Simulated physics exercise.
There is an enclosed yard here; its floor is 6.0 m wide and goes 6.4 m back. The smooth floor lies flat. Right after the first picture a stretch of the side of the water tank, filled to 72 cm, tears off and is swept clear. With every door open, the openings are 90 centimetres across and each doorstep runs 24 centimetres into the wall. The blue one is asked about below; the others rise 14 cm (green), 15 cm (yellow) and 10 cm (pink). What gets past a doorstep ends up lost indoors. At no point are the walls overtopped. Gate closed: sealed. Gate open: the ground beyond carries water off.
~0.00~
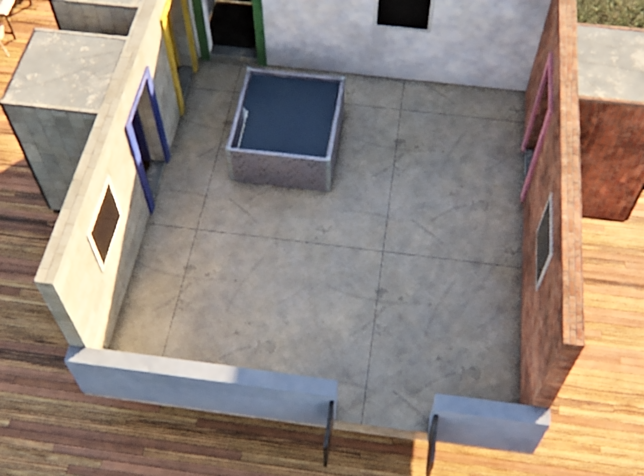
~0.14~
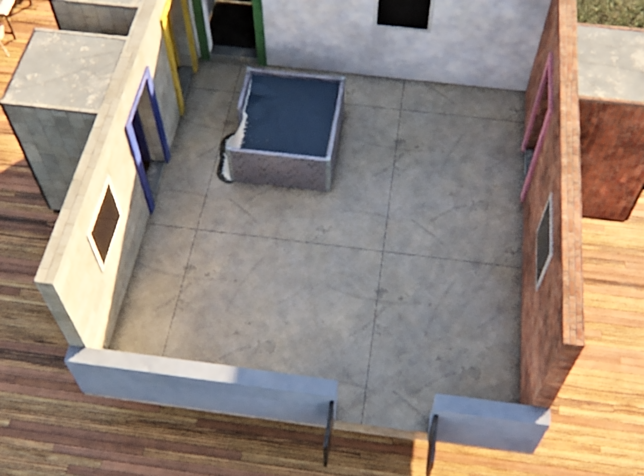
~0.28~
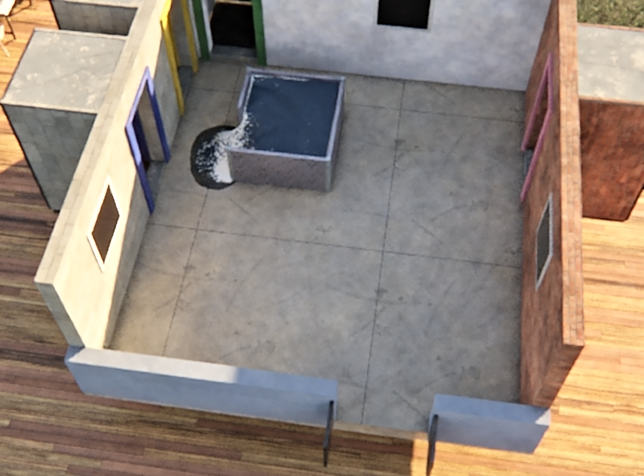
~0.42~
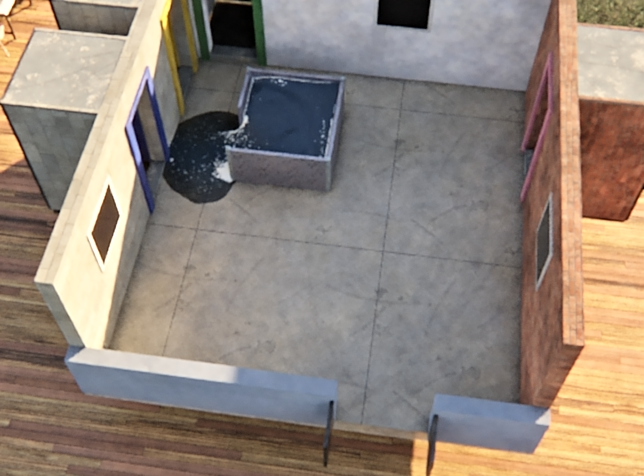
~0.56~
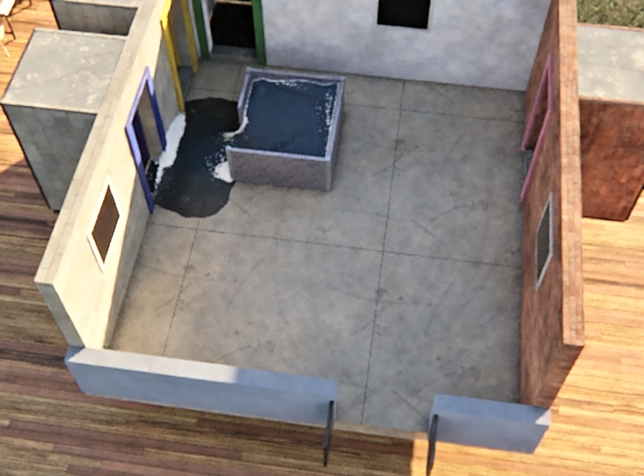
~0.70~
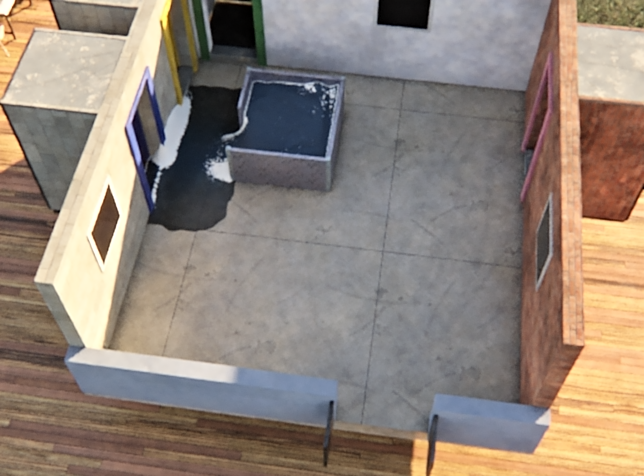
In a walled yard with a smooth grey floor, part of the water tank's left side broke away, and dark water poured out through the gap, spreading left to the blue door and then toward the viewer.
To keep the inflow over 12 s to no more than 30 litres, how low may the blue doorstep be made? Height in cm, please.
No lower than about 30 cm.
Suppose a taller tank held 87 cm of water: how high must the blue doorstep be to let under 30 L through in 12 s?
You'd need a step of close to 37 cm.
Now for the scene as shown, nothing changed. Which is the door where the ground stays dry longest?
The pink door.
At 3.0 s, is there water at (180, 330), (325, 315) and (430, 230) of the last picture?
1: Awash; 2: Unwetted; 3: Unwetted.
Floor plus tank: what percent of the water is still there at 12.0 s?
Remaining share: Around 72 %.
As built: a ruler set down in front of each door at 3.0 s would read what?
In cm - green: 19, yellow: 9, pink: 0, blue: 18.
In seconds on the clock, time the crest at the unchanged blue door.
Approximately 1.2 s.
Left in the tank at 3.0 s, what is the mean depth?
It averages close to 27 centimetres.
After 1.4 s water covers 15 % of the floor, deepest (44 cm) near (181, 153); 28 cm at the blue door, 118 litres in over its 6 cm doorstep.
After 3.0 s water covers 30 % of the floor, deepest (25 cm) near (170, 151); 18 cm at the blue door, 300 litres in over its 6 cm doorstep.
After 12.0 s water covers 90 % of the floor, deepest (6 cm) near (451, 419); 4 cm at the blue door, 423 litres in over its 6 cm doorstep.
At the blue door as built, the water arrived by 0.6 s and peaked near 28 cm at 1.2 s.
With a doorstep of 25.5 cm, 57 litres would have come in within the 12 s; with 34.5 cm, 13 litres. So under 30 litres takes about 30 cm.
